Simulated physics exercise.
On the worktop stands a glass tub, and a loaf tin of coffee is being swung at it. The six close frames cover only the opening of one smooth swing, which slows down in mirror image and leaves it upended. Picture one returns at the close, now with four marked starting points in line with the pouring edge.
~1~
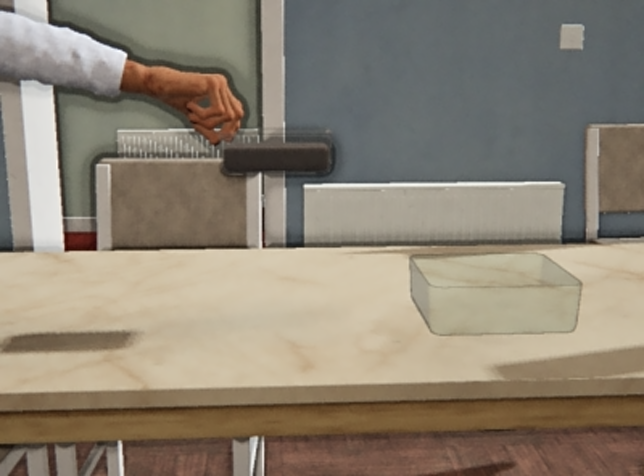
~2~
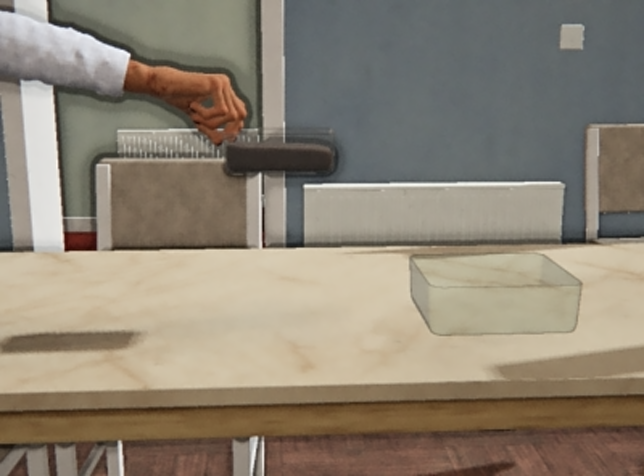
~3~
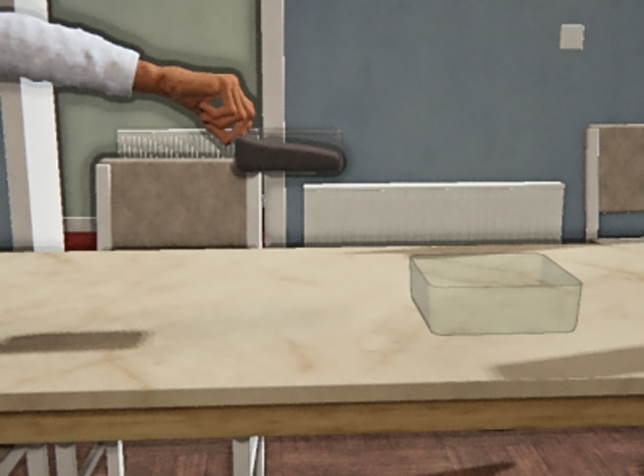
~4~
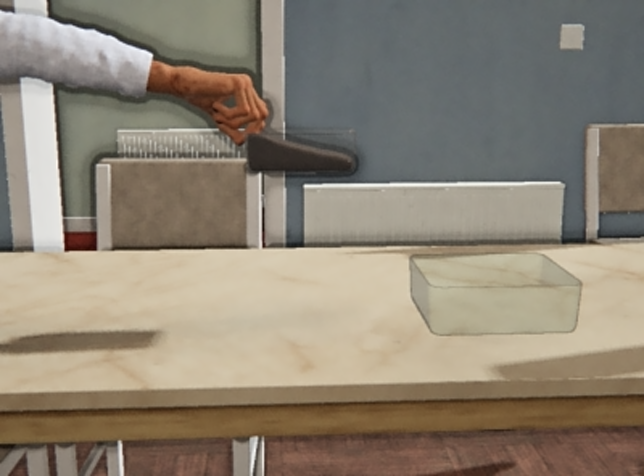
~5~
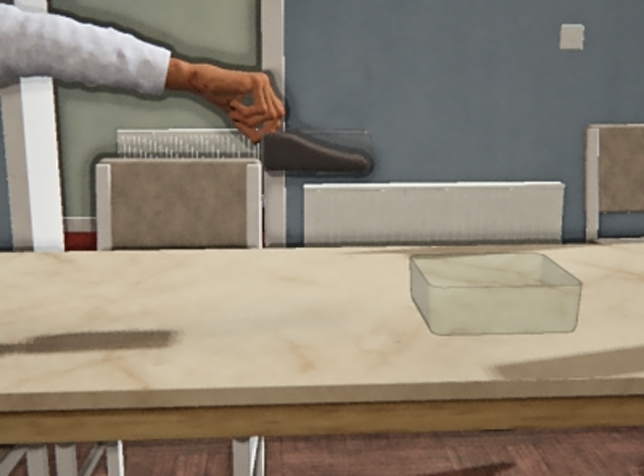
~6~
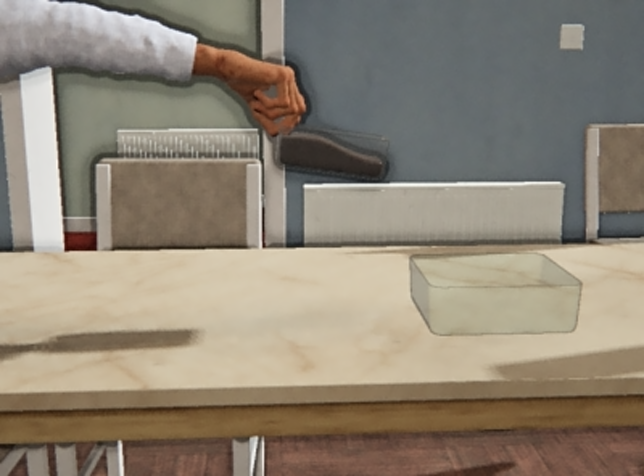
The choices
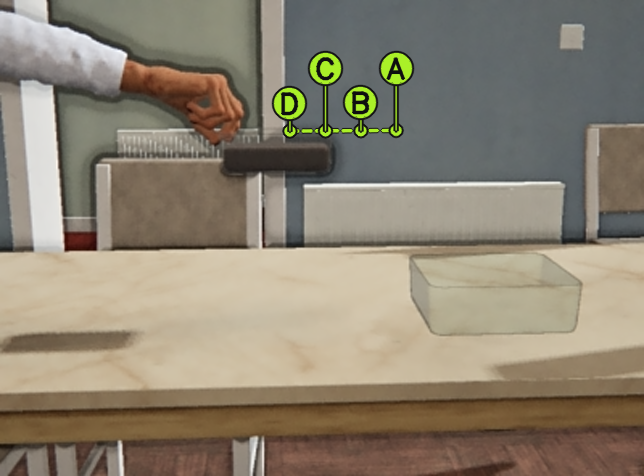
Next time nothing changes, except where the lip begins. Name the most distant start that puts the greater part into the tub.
D will do.
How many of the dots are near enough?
All four.
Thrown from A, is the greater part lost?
No, not at all.
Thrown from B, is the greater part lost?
No, not at all.
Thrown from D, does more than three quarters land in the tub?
No, it does not.
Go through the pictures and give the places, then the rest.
Upright, lip at (328, 130); tub from (429, 334) to (576, 331); nothing has left yet.
Upright, lip at (331, 130); nothing has left yet.
Upright, lip at (340, 130); nothing has left yet.
Upright, lip at (352, 130); nothing has left yet.
Upright, lip at (368, 131); nothing has left yet.
Tipped about 8°, lip at (385, 138); nothing has left yet.
On the marked copy, A at (396, 130); B at (360, 130); C at (325, 130); D at (289, 131).
If A is chosen, about 69 % lands in the tub, 2 % falls short and 29 % goes beside or beyond.
If B is chosen, about 80 % lands in the tub, 8 % falls short and 12 % goes beside or beyond.
If C is chosen, about 76 % lands in the tub, 14 % falls short and 11 % goes beside or beyond.
If D is chosen, about 63 % lands in the tub, 29 % falls short and 8 % goes beside or beyond.
